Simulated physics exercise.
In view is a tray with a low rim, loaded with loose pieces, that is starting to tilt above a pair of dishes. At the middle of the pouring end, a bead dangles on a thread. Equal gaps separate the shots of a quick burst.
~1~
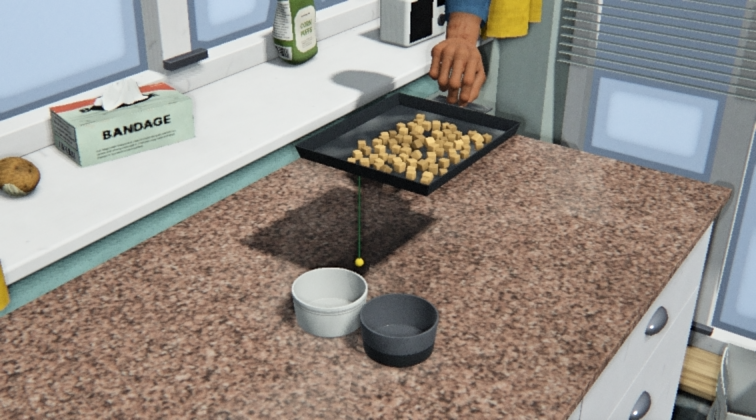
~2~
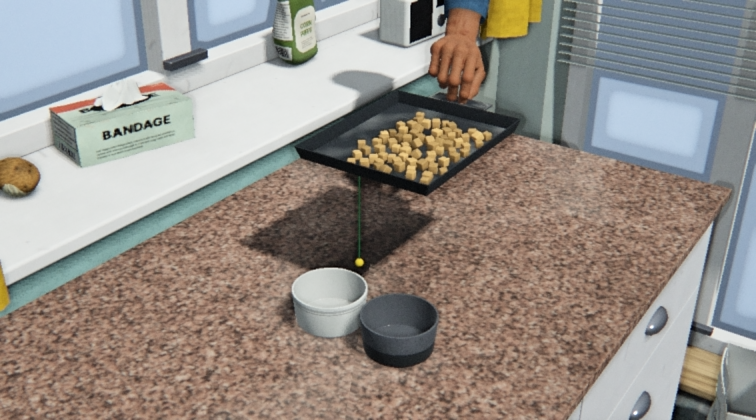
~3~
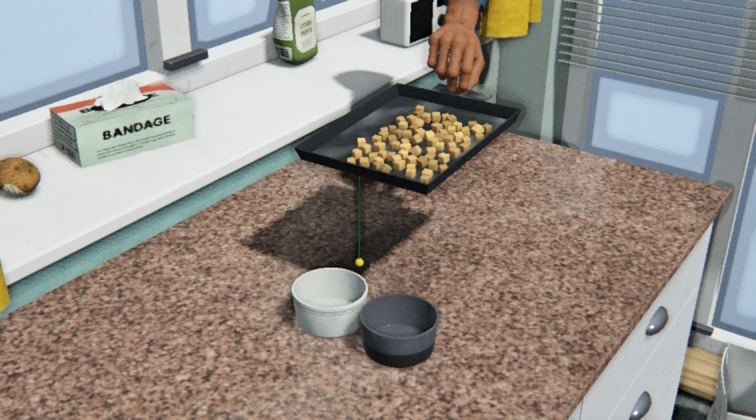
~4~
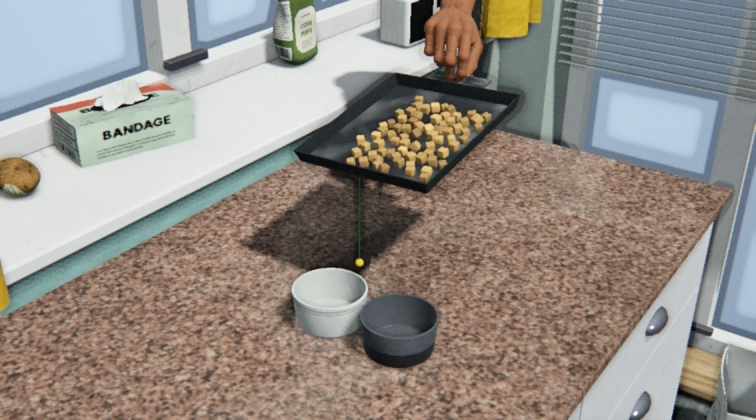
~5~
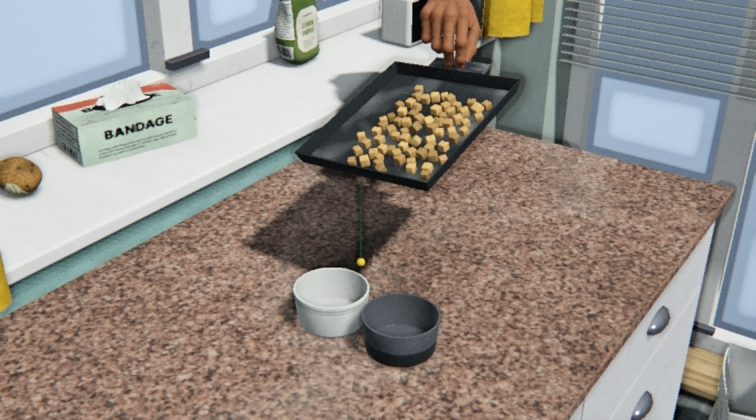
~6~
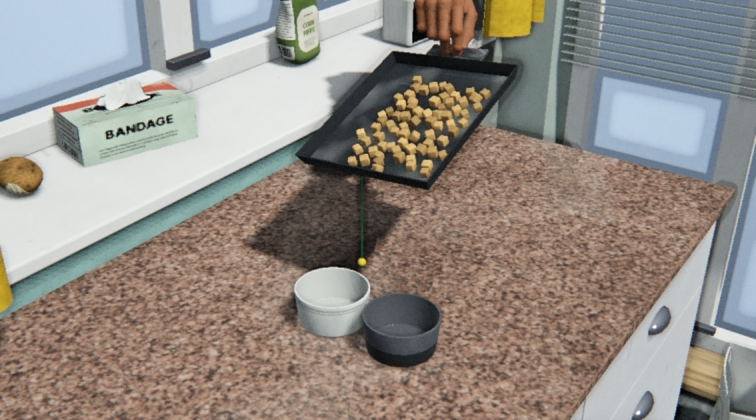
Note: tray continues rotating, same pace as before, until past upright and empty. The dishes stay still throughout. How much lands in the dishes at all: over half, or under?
Catch: Under fifty percent.
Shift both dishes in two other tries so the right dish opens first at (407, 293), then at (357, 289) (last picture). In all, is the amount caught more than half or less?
First try: Lower than half; second try: Higher than half.
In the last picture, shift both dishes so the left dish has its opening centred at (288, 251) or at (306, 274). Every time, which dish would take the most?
Try 1: The dish to the left; try 2: The dish to the left.
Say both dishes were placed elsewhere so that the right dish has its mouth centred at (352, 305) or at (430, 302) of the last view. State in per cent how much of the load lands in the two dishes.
About 60 per cent first, then about 10 per cent.
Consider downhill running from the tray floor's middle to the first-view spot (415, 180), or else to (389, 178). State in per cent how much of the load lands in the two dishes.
That comes to 30 per cent the first time and 90 per cent the second.
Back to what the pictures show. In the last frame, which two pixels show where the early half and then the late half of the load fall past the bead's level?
First half (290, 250); second half (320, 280).
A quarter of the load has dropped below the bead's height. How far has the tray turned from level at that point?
That would be about 115 degrees from level.
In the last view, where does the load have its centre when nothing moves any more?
(304, 310).
Shortly afterwards, tray tipped steeply; the whole lot on the tray.
Next, tray tipped past a quarter turn; the bulk on the tray; only a few in the left dish; a little outside both; a little in the air.
Some moments later, tray tipped past a quarter turn; near a third in the left dish; near two thirds outside both.
In the end, tray tipped past a quarter turn; none at all in the right dish; near a third in the left dish; near two thirds outside both.
